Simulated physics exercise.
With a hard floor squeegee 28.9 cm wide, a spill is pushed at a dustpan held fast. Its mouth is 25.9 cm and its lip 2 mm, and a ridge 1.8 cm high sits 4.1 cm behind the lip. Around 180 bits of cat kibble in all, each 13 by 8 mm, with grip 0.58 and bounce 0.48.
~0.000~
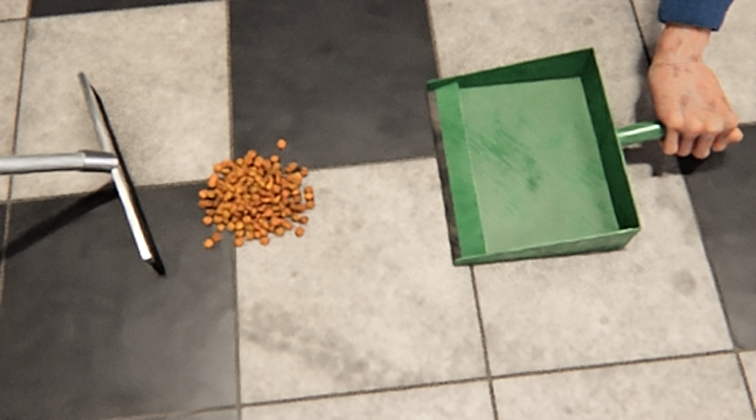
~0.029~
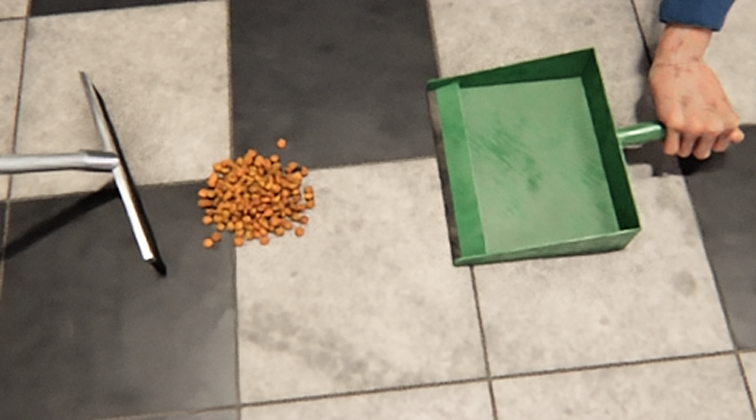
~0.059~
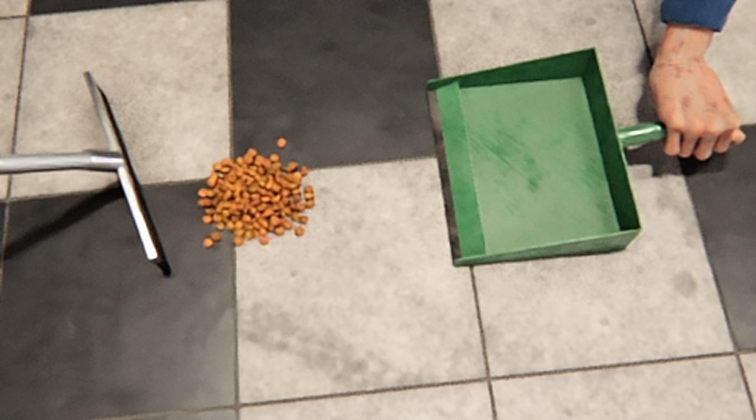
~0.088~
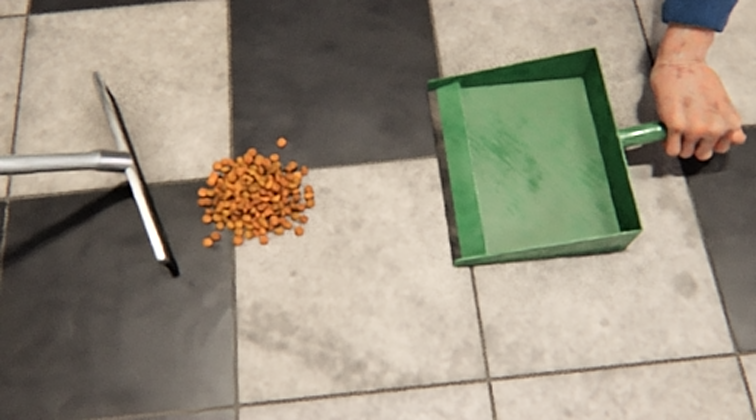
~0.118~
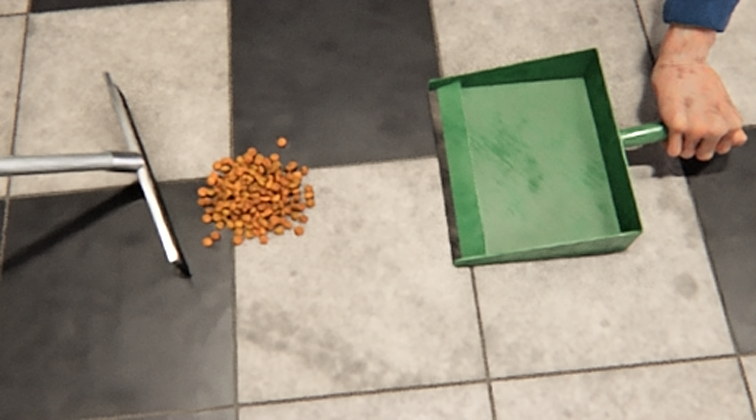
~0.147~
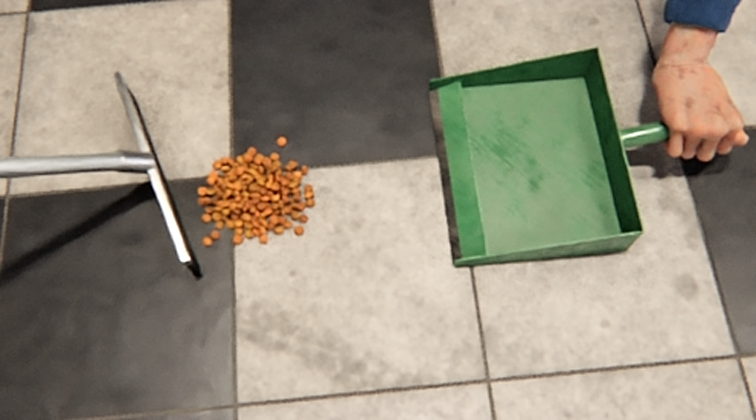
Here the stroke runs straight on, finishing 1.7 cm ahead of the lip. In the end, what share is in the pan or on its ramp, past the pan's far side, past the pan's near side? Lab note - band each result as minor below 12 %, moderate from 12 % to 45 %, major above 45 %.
Result: Pan minor; far side minor; near side minor.
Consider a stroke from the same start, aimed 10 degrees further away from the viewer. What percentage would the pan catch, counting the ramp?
Around 10 %.
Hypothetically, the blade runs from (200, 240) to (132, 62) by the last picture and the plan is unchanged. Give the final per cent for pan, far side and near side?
Pan 20; far 10; near 0.
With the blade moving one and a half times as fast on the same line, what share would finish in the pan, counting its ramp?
In that case some 5 per cent.
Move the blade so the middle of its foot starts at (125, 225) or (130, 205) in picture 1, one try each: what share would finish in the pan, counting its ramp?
Roughly 0 % and 0 %.
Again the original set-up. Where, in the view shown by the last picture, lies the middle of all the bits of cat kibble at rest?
In the last view, approximately (410, 184).
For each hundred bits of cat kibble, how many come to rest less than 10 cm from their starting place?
Roughly 0 in a hundred.
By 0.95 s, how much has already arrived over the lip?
Over the lip so far: Approx. 0 %.
After 0.44 s, middle of the blade 22 cm from the lip; 0 % over the lip, far side 0 %, near side 0 %.
After 0.64 s, middle of the blade 12 cm from the lip; 0 % over the lip, far side 0 %, near side 0 %.
Then, at 0.95 s, middle of the blade 6 cm from the lip; 0 % over the lip, far side 0 %, near side 0 %.
In the end, at 1.4 s, pan 0 %, far side 0 %, near side 0 %, in front of the lip or behind the blade 95 %.
